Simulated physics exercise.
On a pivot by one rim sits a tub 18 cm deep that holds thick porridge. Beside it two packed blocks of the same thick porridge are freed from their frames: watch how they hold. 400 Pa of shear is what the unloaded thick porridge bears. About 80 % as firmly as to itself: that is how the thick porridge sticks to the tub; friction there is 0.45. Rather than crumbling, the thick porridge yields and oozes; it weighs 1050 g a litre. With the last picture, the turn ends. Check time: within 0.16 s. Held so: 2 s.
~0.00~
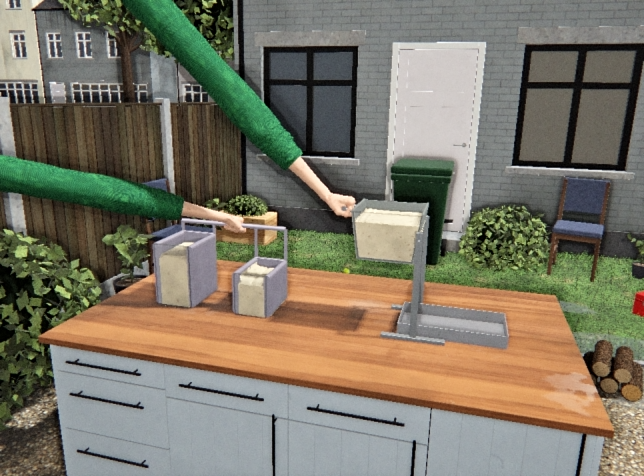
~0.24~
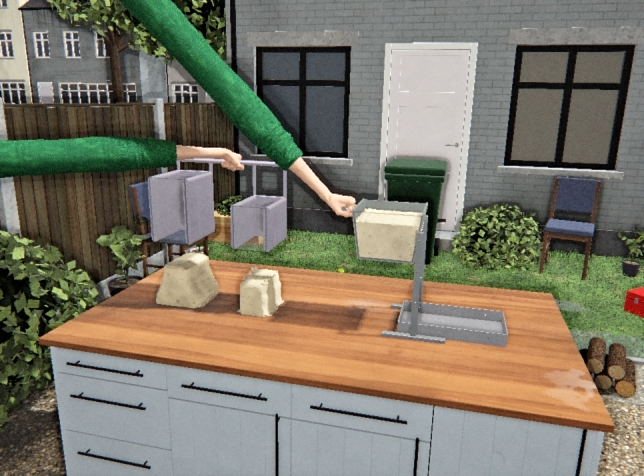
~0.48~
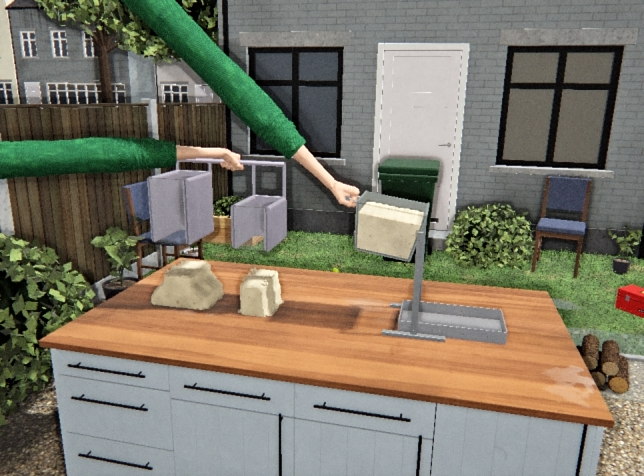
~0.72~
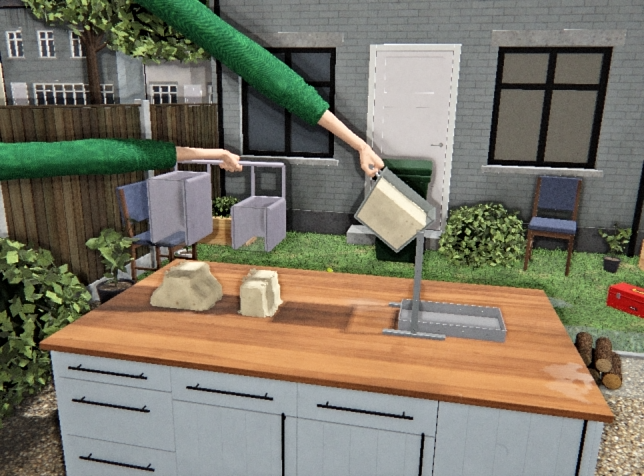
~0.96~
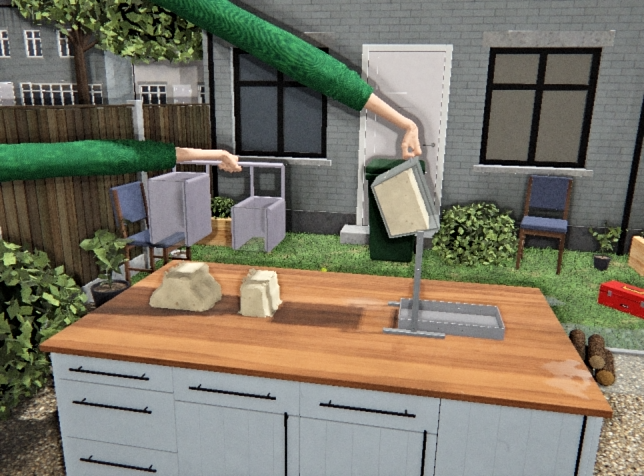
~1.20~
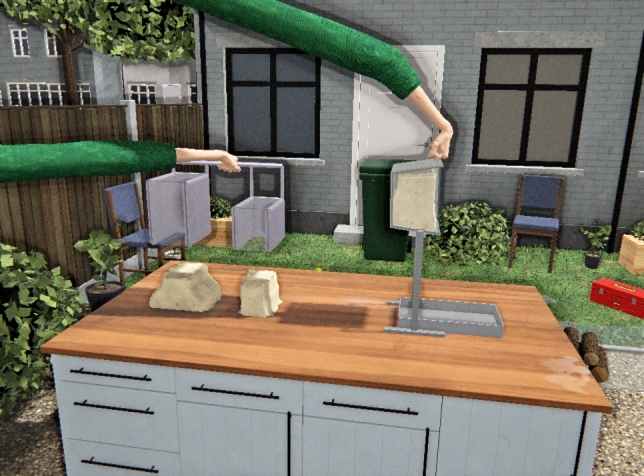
In a back garden, two green-sleeved arms work at a counter, one lifting moulds off two pale blocks, which slump, the other tilting a tub.
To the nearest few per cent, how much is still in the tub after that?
About 43 %.
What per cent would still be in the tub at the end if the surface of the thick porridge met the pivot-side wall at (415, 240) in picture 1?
I'd guess around 100 in a hundred.
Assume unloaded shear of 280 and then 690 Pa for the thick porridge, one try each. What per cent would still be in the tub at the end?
Try one gives 35 per cent, try two gives 100 per cent.
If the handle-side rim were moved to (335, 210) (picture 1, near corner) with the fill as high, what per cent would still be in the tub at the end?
35 %.
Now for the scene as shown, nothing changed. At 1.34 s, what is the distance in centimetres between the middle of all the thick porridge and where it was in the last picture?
Measured shift, roughly 4 cm.
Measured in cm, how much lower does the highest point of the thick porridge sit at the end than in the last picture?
12 cm.
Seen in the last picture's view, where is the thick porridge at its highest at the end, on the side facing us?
Roughly at pixel (414, 208).
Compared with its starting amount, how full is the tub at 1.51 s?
Around 60 percent stays in the tub.
After 1.34 s, the tub is at 88 degrees and holds 91 %.
After 1.51 s, the tub is at 88 degrees and holds 60 %.
After 1.68 s, the tub is at 88 degrees and holds 44 %.
After 1.85 s, the tub is at 88 degrees and holds 43 %.
After 3.20 s, the tub is at 88 degrees and holds 43 %.
